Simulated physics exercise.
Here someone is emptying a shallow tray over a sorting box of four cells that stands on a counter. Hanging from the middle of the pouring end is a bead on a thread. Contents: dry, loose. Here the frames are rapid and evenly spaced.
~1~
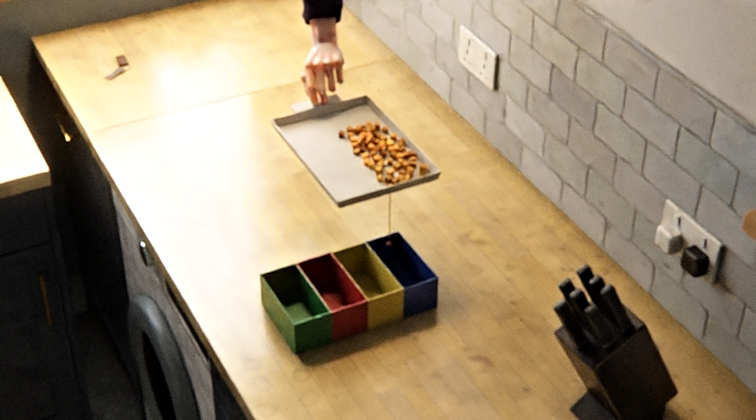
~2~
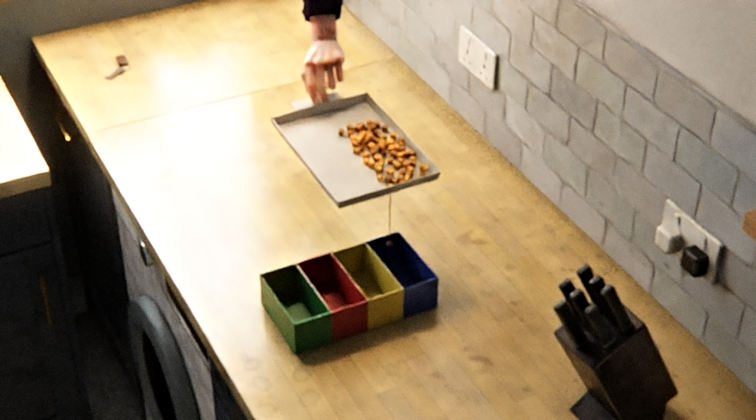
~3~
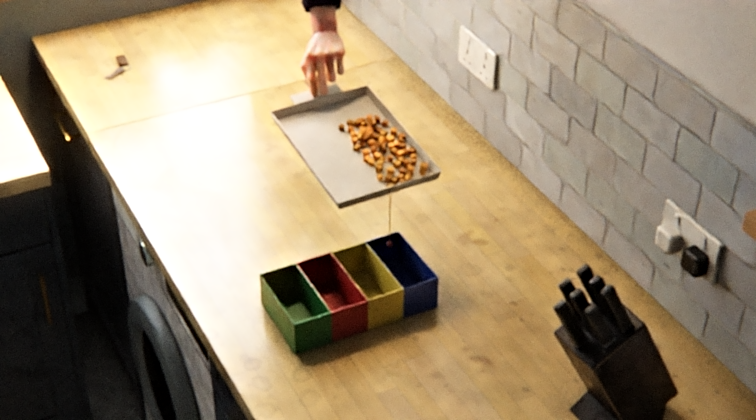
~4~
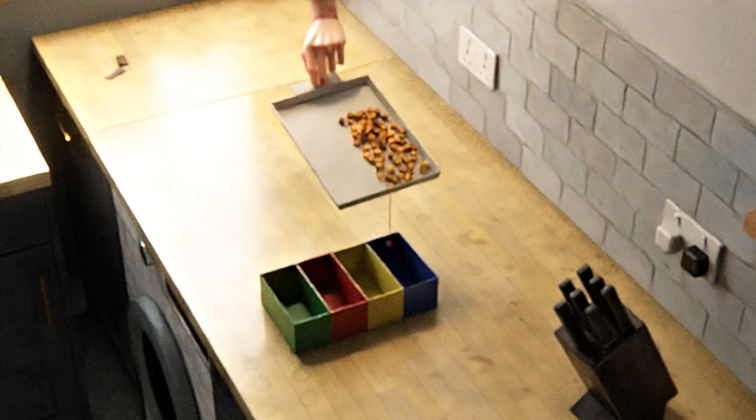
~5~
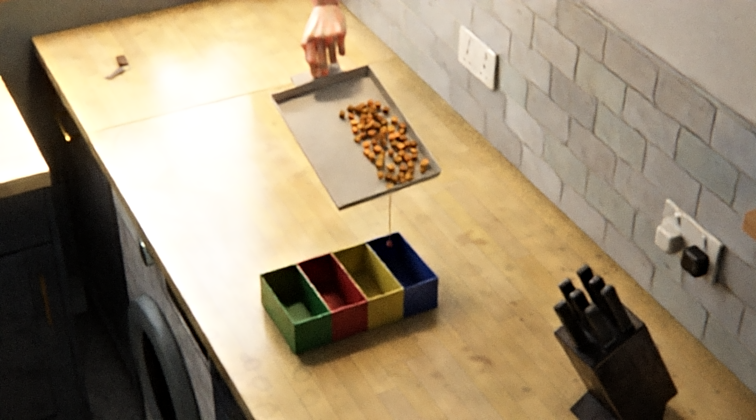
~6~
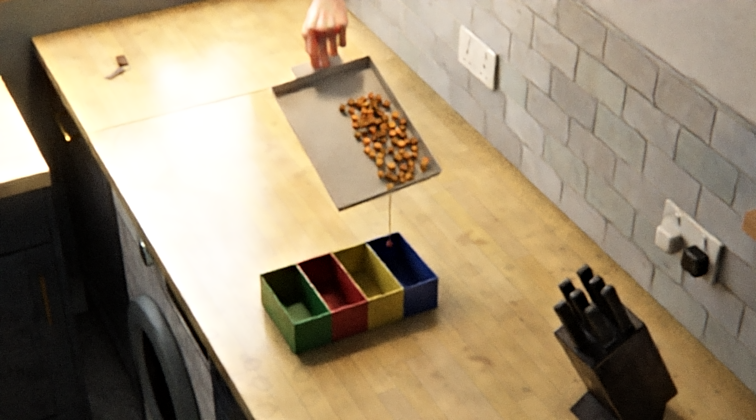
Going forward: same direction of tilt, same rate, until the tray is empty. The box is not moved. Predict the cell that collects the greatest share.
The yellow cell collects the greatest share.
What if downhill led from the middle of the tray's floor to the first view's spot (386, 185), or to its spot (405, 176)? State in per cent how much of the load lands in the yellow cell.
I'd say some 20 in a hundred at first, then 0 in a hundred.
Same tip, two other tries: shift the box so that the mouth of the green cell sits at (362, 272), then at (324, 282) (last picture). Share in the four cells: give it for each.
You'd get near 90 percent first and near 90 percent next.
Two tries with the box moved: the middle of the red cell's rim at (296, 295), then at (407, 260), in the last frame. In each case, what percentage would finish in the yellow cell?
About 10 per cent, then about 10 per cent.
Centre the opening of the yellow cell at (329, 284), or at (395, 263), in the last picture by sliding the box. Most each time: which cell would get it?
The first position gives blue, and the second gives the red cell.
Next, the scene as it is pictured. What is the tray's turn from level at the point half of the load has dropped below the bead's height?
Angle: Approx. 115 degrees.
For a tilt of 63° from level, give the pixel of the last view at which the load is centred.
Its middle sits at about pixel (387, 178).
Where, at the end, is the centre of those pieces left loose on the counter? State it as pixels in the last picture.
Roughly at (451, 316).
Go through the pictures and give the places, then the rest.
The first frame shows corners of the pouring end at (339, 199) and (438, 171), level; middle of the load at (382, 149), croutons; bead on its thread at (390, 244); green cell at (313, 330); red cell at (350, 318); yellow cell at (386, 307); blue cell at (421, 295).
The second frame shows corners of the pouring end at (339, 200) and (438, 171), level; middle of the load at (382, 148).
The third frame shows corners of the pouring end at (339, 201) and (438, 170), tipped barely, lowest at the left corner; middle of the load at (382, 145).
The fourth frame shows corners of the pouring end at (339, 203) and (439, 170), tipped a little, lowest at the left corner; middle of the load at (382, 141).
The fifth frame shows corners of the pouring end at (340, 204) and (439, 170), tipped a little, lowest at the left corner; middle of the load at (383, 137).
The sixth frame shows corners of the pouring end at (340, 206) and (439, 170), tipped clearly, lowest at the left corner; middle of the load at (383, 133); green cell at (313, 330); red cell at (350, 318); yellow cell at (386, 307); blue cell at (421, 295).
Soon, tray tipped steeply; nearly all on the tray; a stray few falling or outside the box.
A while on, tray tipped past a quarter turn; most on the tray; a small part in the red cell; a small part in the yellow cell; a stray few in the blue cell; a stray few falling or outside the box.
Towards the end, tray tipped past a quarter turn; about half in the yellow cell; about a quarter in the blue cell; a small part in the red cell; a small part falling or outside the box.
Finally, tray tipped past a quarter turn; about half in the yellow cell; about a quarter in the blue cell; a small part in the red cell; none in the green cell; a small part outside the box.
